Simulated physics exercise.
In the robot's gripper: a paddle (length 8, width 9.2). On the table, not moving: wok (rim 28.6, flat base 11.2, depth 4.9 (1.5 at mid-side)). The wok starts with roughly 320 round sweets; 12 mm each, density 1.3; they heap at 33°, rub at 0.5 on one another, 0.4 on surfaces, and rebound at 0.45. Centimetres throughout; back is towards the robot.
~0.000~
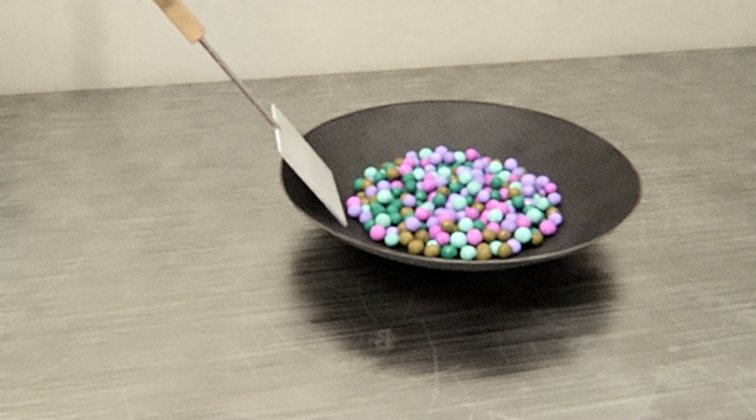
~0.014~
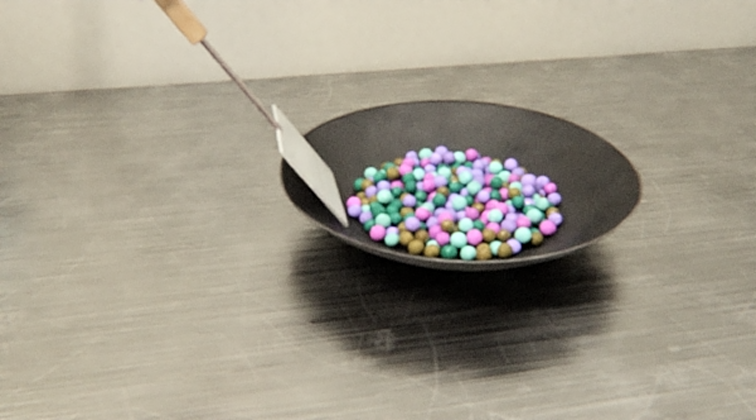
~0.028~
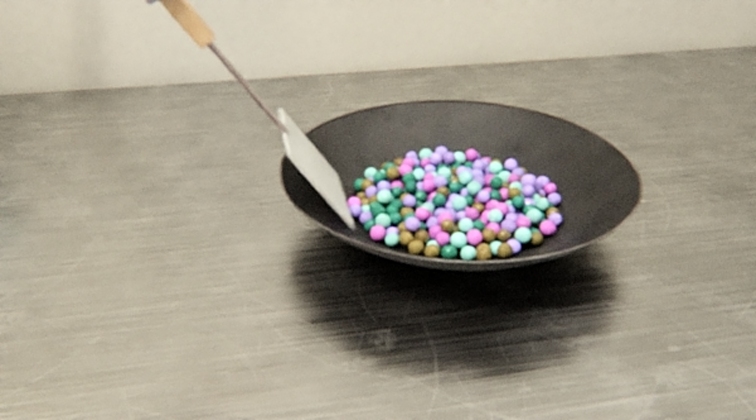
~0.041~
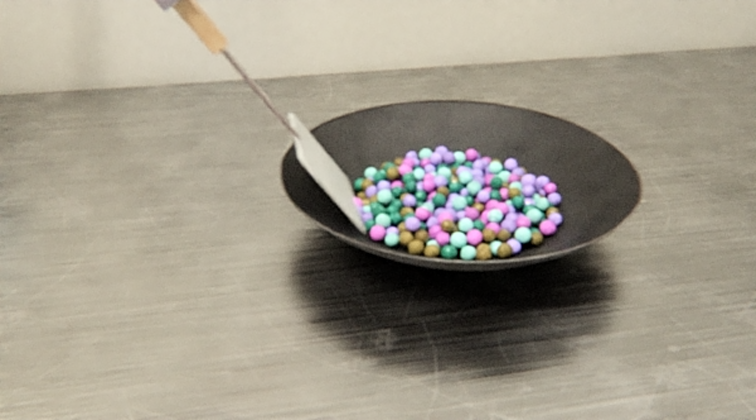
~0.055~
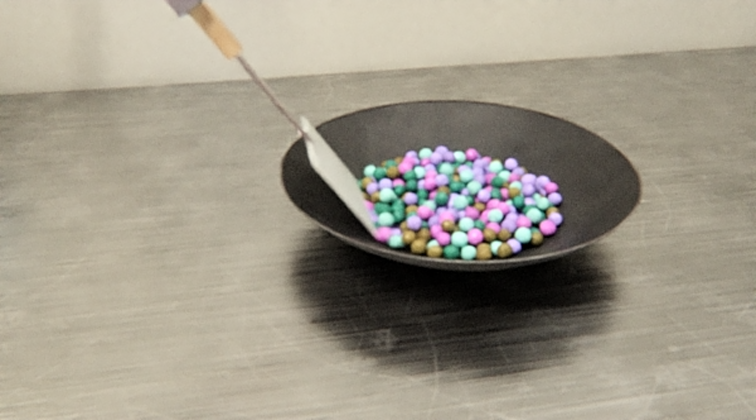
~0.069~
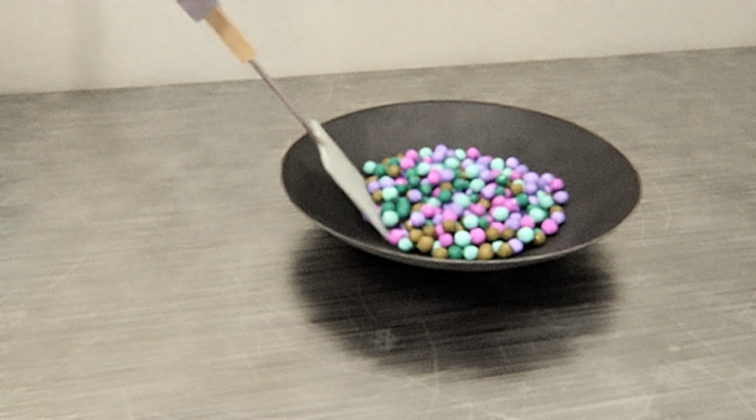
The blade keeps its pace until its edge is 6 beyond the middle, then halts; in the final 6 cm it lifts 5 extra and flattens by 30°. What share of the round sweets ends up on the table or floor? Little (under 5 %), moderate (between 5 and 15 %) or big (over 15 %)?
On the table or floor the share is little, under 5 %.
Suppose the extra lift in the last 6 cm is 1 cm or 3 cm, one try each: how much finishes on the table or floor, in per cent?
Some 0 and 0 per cent.
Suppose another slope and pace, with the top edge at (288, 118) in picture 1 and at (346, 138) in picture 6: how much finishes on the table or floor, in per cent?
About 5 per cent.
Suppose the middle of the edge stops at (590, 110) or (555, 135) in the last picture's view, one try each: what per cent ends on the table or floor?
Some 30 and 10 per cent.
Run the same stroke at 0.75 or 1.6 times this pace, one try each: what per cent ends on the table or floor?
About 0 and 10 per cent.
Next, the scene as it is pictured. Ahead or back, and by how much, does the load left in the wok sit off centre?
About 5.5 cm ahead.
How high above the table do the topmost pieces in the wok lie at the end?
Some 5.5 cm.
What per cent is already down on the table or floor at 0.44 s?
Some 0 per cent.
By 0.14 s, sloping 56°, highest piece 4 above the table; 322 in the wok.
By 0.20 s, sloping 44°, highest piece 5 above the table; 322 in the wok.
By 0.44 s, sloping 26°, highest piece 6 above the table; 318 in the wok, 2 on the table or floor, 2 on the blade or in flight.
By 1.49 s, sloping 26°, highest piece 5 above the table; 317 in the wok, 5 on the table or floor.
Final count, 317 in the wok, 5 on the table or floor. That is 2 % on the table or floor.
